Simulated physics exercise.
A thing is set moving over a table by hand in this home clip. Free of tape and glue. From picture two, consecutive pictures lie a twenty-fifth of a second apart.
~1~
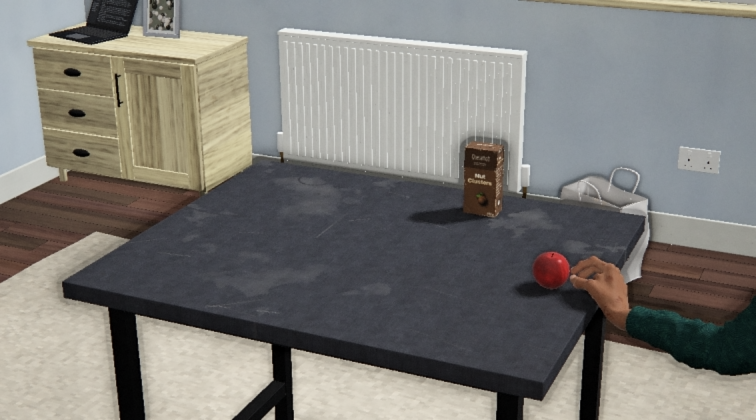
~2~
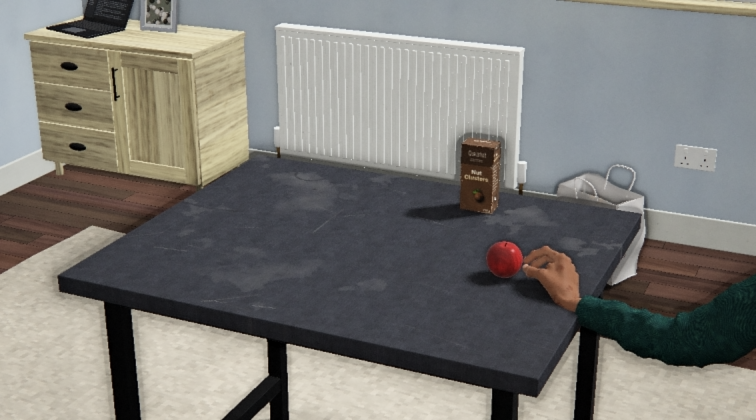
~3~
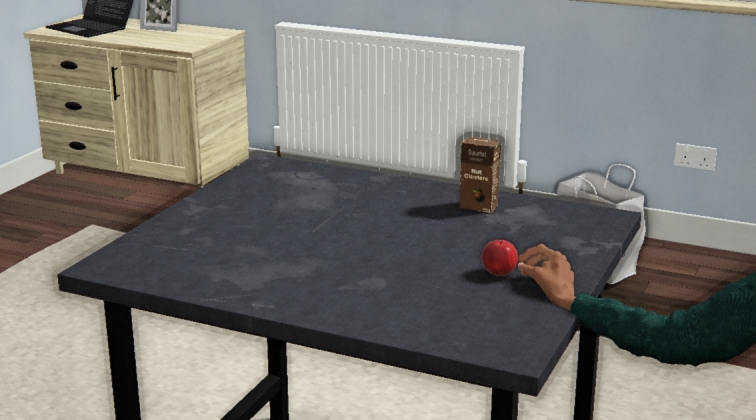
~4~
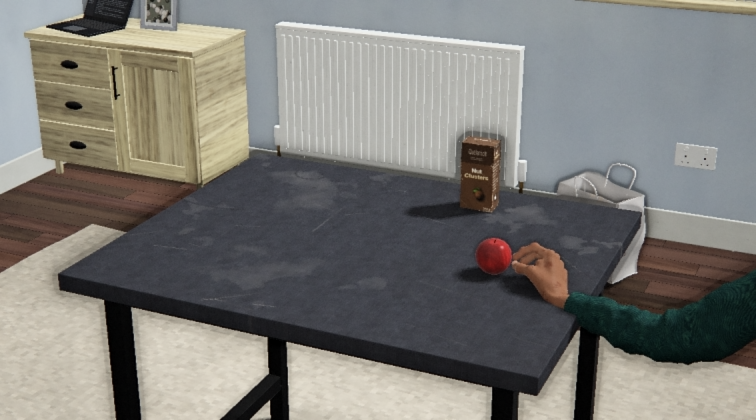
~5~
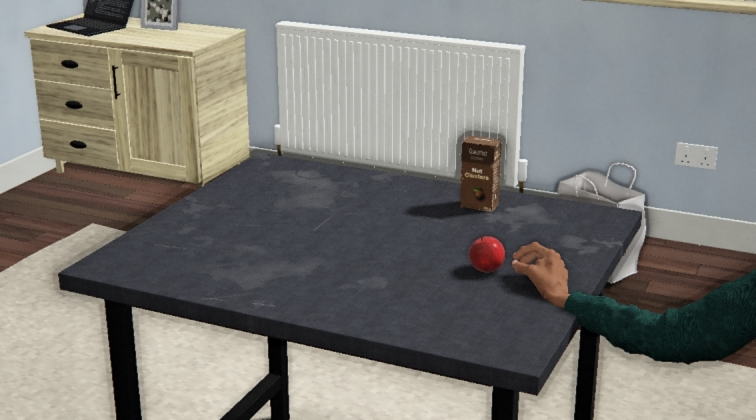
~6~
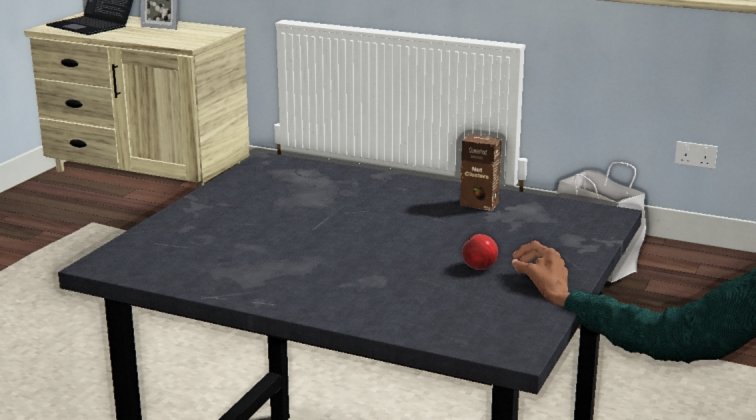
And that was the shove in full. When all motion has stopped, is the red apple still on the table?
It never leaves the table.
Then, 0.20 s after the last picture, red apple rolled about its own width near (449, 247).
Then, 0.60 s after the last picture, red apple rolled well along near (407, 239).
At rest, moved from the start, red apple. Seen from the same camera at the end, red apple near (384, 235).
